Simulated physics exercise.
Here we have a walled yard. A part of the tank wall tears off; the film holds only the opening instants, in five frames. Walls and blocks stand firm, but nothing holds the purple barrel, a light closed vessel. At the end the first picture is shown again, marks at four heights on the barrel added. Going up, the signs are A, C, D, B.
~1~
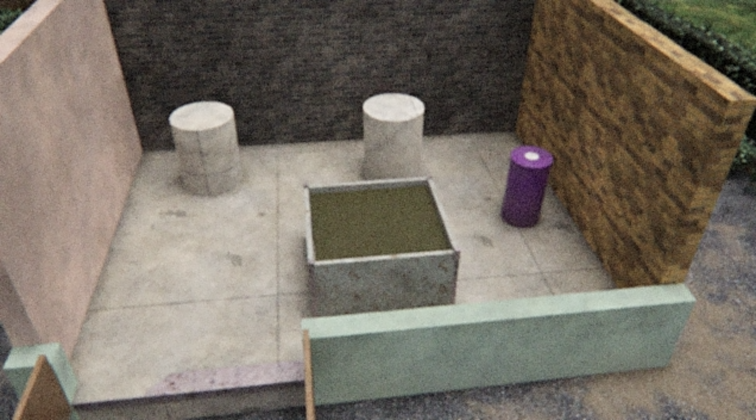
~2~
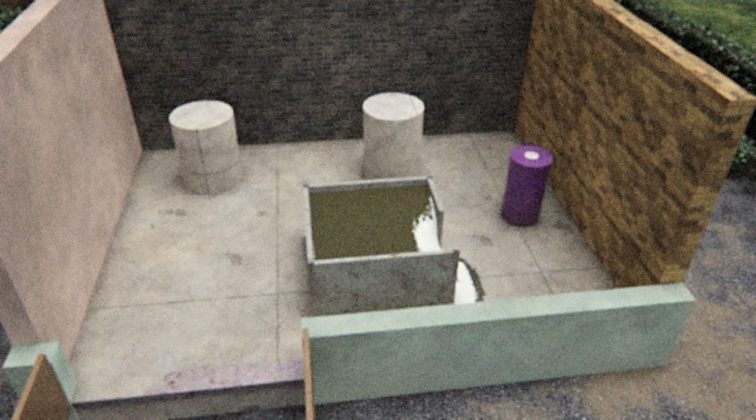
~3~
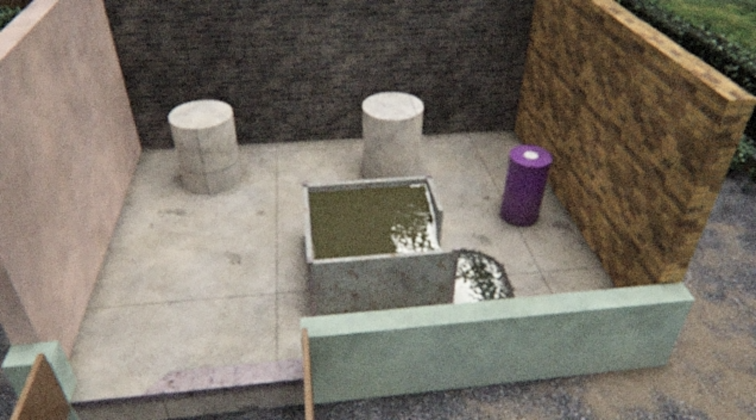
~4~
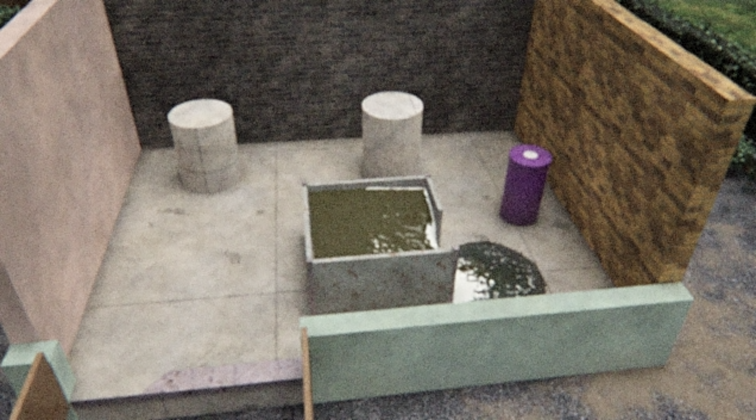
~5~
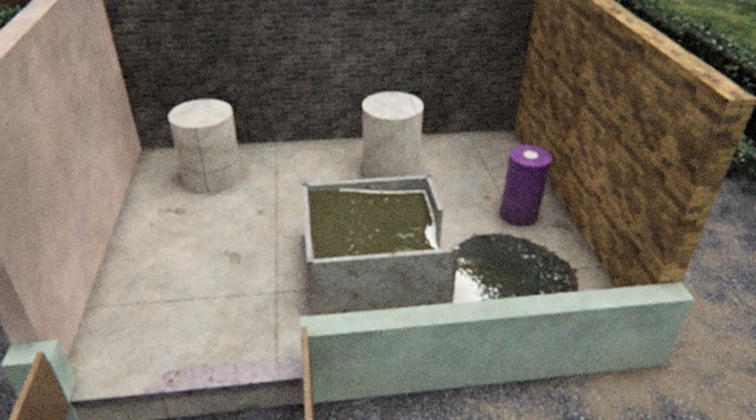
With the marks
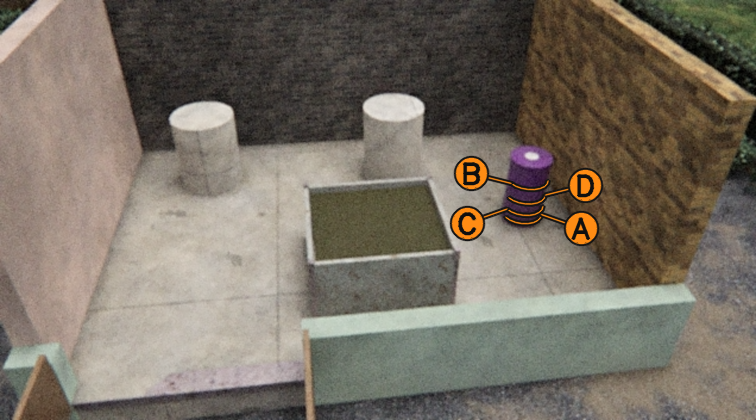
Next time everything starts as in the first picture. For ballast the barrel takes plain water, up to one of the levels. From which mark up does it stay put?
D.
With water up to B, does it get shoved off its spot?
No, that is safe.
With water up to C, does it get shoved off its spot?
Yes, that goes wrong.
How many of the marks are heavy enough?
Two.
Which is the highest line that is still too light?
C.
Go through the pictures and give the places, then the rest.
Lid of the purple barrel at (531, 156); tank full, its middle at (376, 223); open gate at (184, 335).
Water covers 1 % of the ground and is seen nearest the barrel at (463, 269).
Water covers 3 % of the ground and is seen nearest the barrel at (492, 262).
Water covers 6 % of the ground and is seen nearest the barrel at (509, 252).
Lid of the purple barrel at (530, 155); water covers 9 % of the ground and is seen nearest the barrel at (515, 241).
On the marked copy, A at (527, 223); B at (534, 189); C at (529, 215); D at (531, 203); from the bottom up A, C, D, B.
For line A, it is pushed about 3 times its own width away.
For line B, it does not move.
For line C, it is pushed about its own width away.
For line D, it does not move.
